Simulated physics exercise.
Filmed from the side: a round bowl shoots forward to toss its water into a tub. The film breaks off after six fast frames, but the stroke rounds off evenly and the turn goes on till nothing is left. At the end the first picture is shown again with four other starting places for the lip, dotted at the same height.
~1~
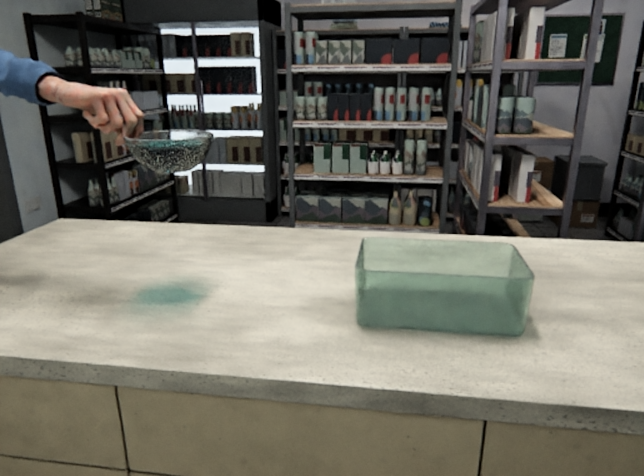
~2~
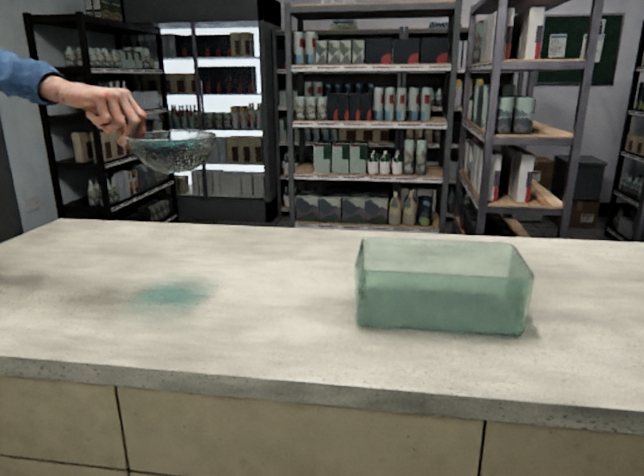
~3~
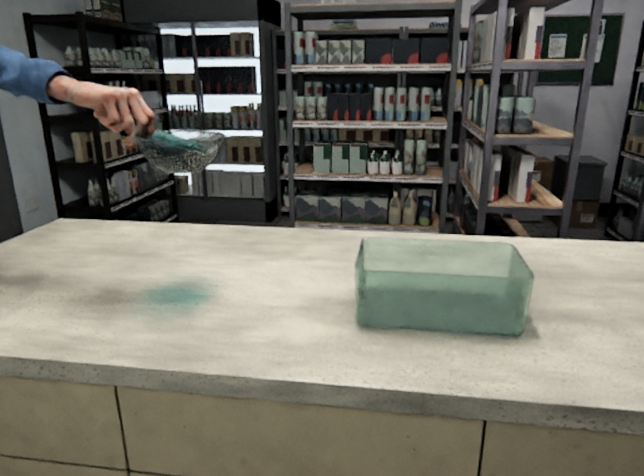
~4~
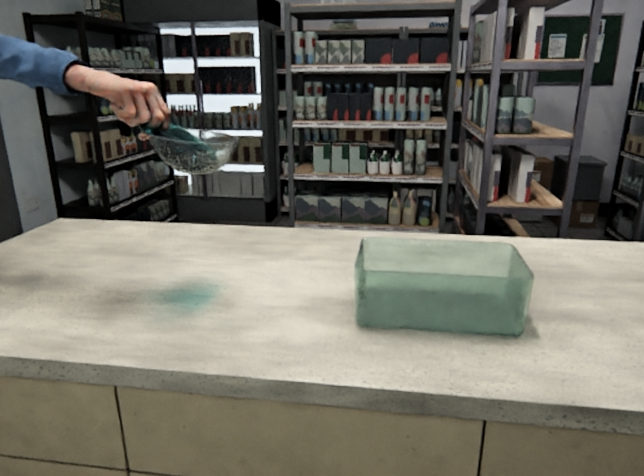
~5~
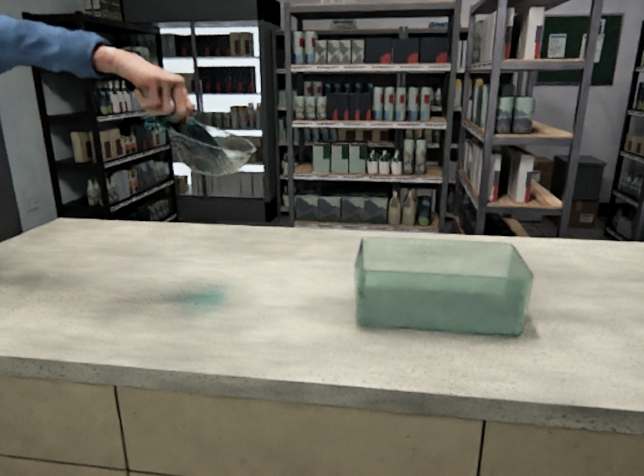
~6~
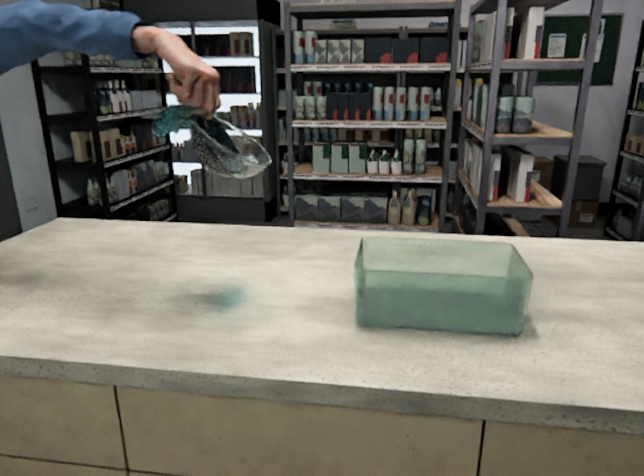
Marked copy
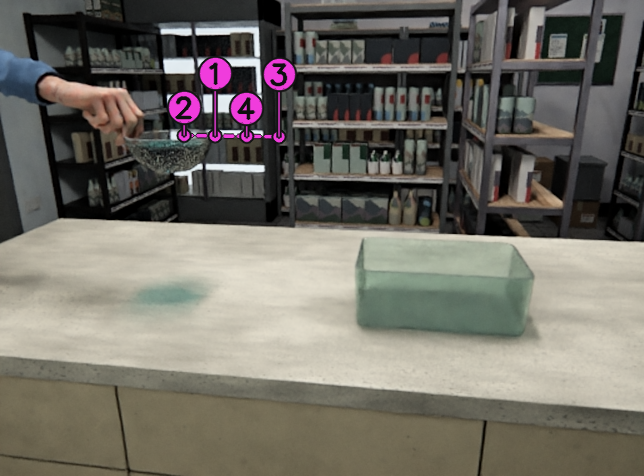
A hand moves a clear round bowl rightward and tilts it as water sloshes over its rim.
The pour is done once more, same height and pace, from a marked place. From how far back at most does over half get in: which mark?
Choose 4.
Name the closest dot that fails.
1 it is.
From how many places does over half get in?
Two of them.
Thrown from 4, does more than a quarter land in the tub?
Yes, it does.
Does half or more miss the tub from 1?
Yes, that goes wrong.
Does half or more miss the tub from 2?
Yes.
On the marked copy, 1 at (215, 135); 2 at (184, 135); 3 at (279, 136); 4 at (246, 136).
With 1, about 33 % lands in the tub, 65 % falls short and 3 % goes beside or beyond.
With 2, about 1 % lands in the tub, 97 % falls short.
With 3, about 71 % lands in the tub, 19 % falls short and 10 % goes beside or beyond.
With 4, about 64 % lands in the tub, 30 % falls short and 6 % goes beside or beyond.
